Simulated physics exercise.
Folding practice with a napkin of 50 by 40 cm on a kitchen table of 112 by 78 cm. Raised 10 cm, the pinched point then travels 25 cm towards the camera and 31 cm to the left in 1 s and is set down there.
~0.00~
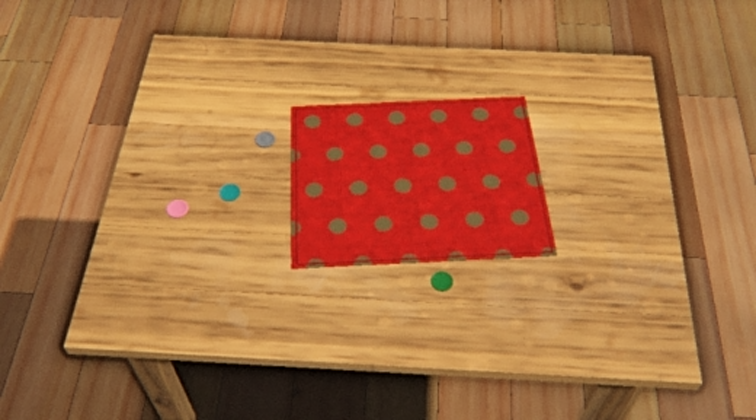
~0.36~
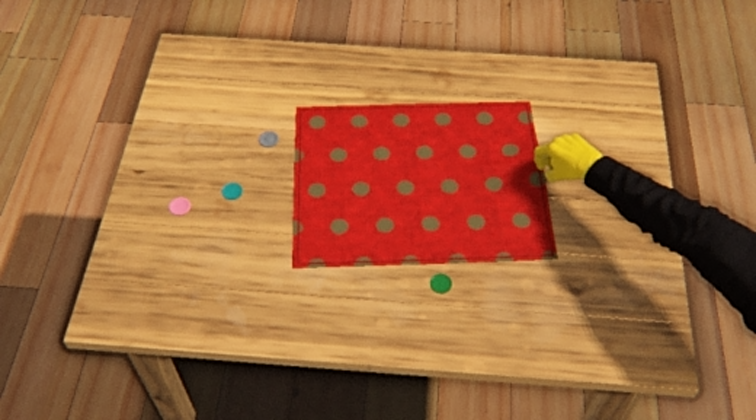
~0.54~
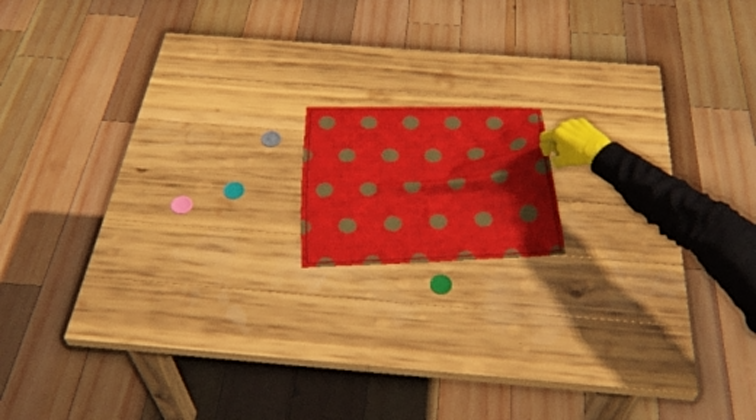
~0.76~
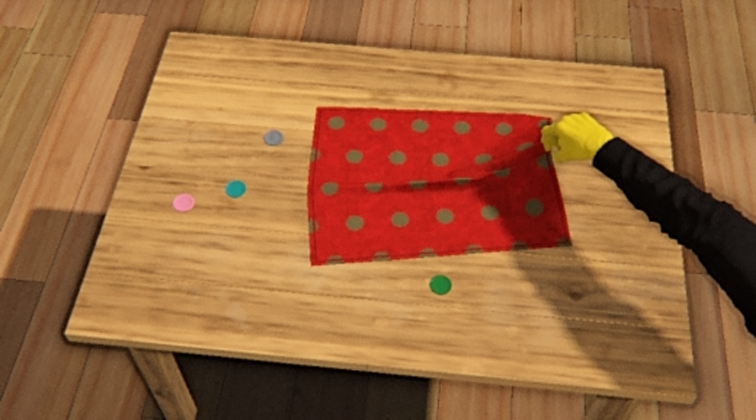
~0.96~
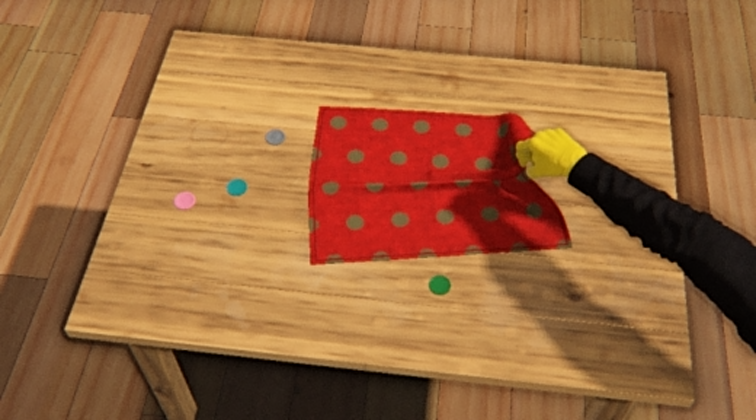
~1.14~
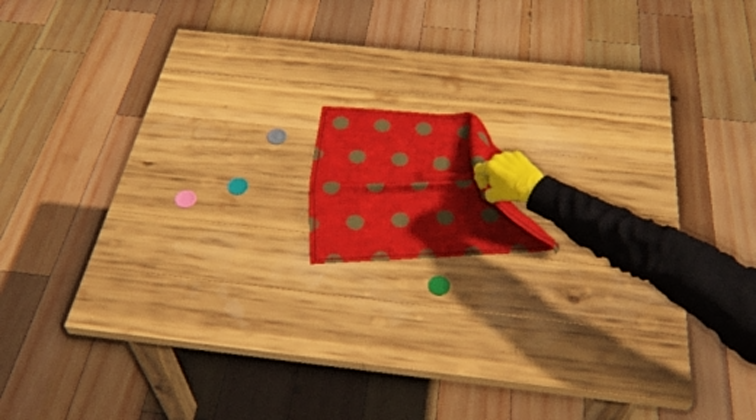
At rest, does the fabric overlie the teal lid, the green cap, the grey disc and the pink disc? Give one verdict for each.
In order: The teal lid still shows; the green cap gets covered; the grey disc remains in the open; the pink disc remains in the open.
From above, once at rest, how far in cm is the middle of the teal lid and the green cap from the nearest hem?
The first sits about 14 cm from the nearest hem, the second about 4 cm.
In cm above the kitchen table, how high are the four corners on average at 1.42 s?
I'd put their mean height at around 1 cm.
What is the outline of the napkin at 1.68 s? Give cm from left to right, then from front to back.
36 x 48 cm.
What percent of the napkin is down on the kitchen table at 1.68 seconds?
Roughly 50 per cent.
After 1.4 s, 55 % of it is down, spanning 41 by 43 cm, above no small thing.
After 1.7 s, 50 % of it is down, spanning 36 by 47 cm, above green cap.
After 2.0 s, 55 % of it is down, spanning 36 by 47 cm, above green cap.
After 2.2 s, 55 % of it is down, spanning 36 by 48 cm, above green cap.
After 3.2 s, 55 % of it is down, spanning 36 by 48 cm, above green cap.
